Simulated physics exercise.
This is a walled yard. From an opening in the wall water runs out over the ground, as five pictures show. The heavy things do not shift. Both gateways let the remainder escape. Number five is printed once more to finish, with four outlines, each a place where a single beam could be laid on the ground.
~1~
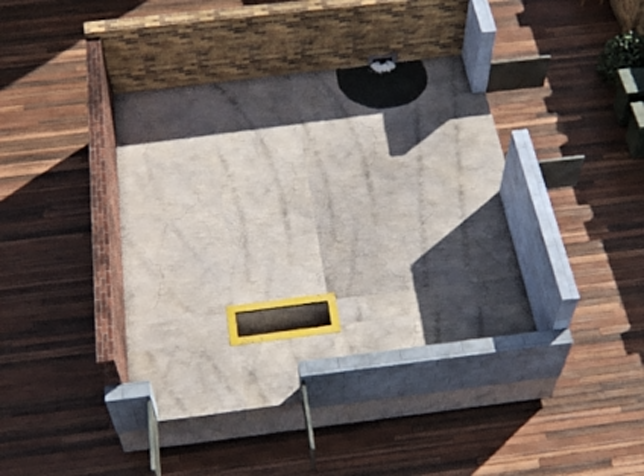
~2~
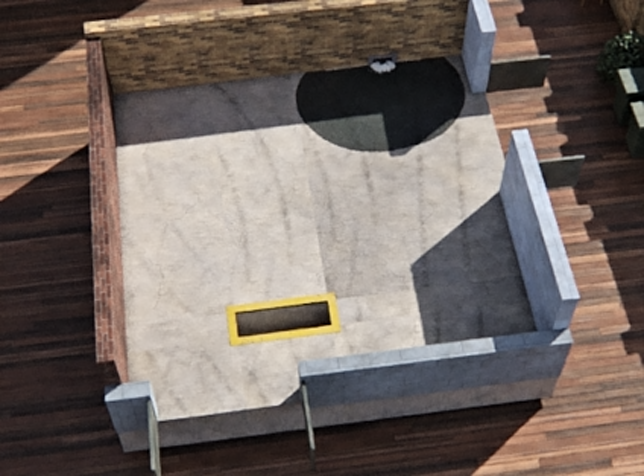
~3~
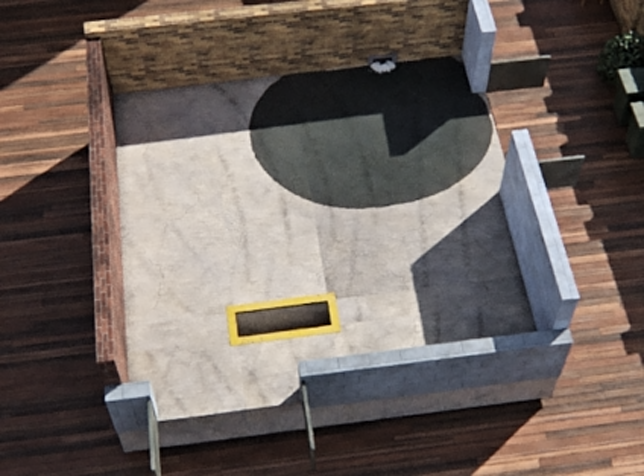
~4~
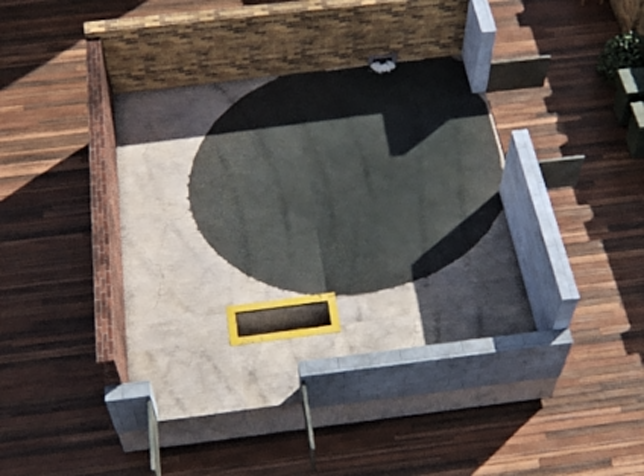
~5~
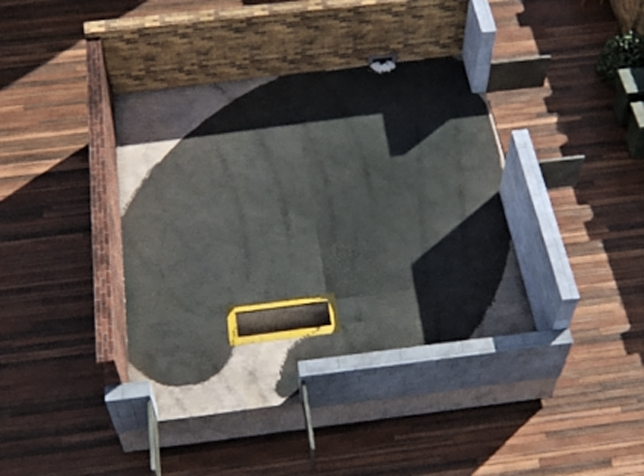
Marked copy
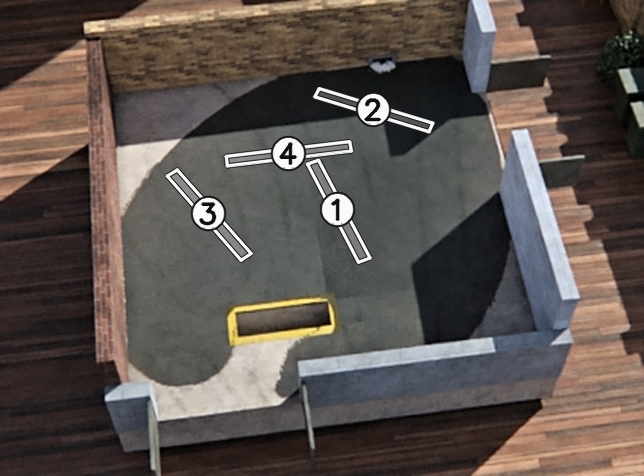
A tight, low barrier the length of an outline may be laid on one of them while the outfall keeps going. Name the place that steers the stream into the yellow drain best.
3.
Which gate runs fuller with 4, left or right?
The left one.
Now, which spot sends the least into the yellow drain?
It is 2.
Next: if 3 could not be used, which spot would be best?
4 it is.
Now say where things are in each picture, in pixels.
Outfall at (382, 59); yellow drain at (283, 319); open gate at (228, 397); open gate at (485, 141); front seen at (391, 103), 3 % of the ground wet; yellow drain still dry, in the first frame.
Front seen at (394, 148), 12 % of the ground wet; yellow drain still dry, in the second frame.
Front seen at (319, 199), 27 % of the ground wet; yellow drain still dry, in the third frame.
Front seen at (275, 280), 50 % of the ground wet; yellow drain still dry, in the fourth frame.
Front seen at (133, 357), 76 % of the ground wet; yellow drain taking water, in the fifth frame.
On the marked copy, 1 from (313, 162) to (364, 260); 2 from (317, 92) to (430, 127); 3 from (172, 173) to (246, 256); 4 from (226, 161) to (350, 146).
Choosing 1, about 18 % of the stream goes into the yellow drain, about 82 % out by the gates.
Choosing 2, about 7 % of the stream goes into the yellow drain, about 93 % out by the gates.
Choosing 3, about 56 % of the stream goes into the yellow drain, about 44 % out by the gates.
Choosing 4, about 26 % of the stream goes into the yellow drain, about 74 % out by the gates.
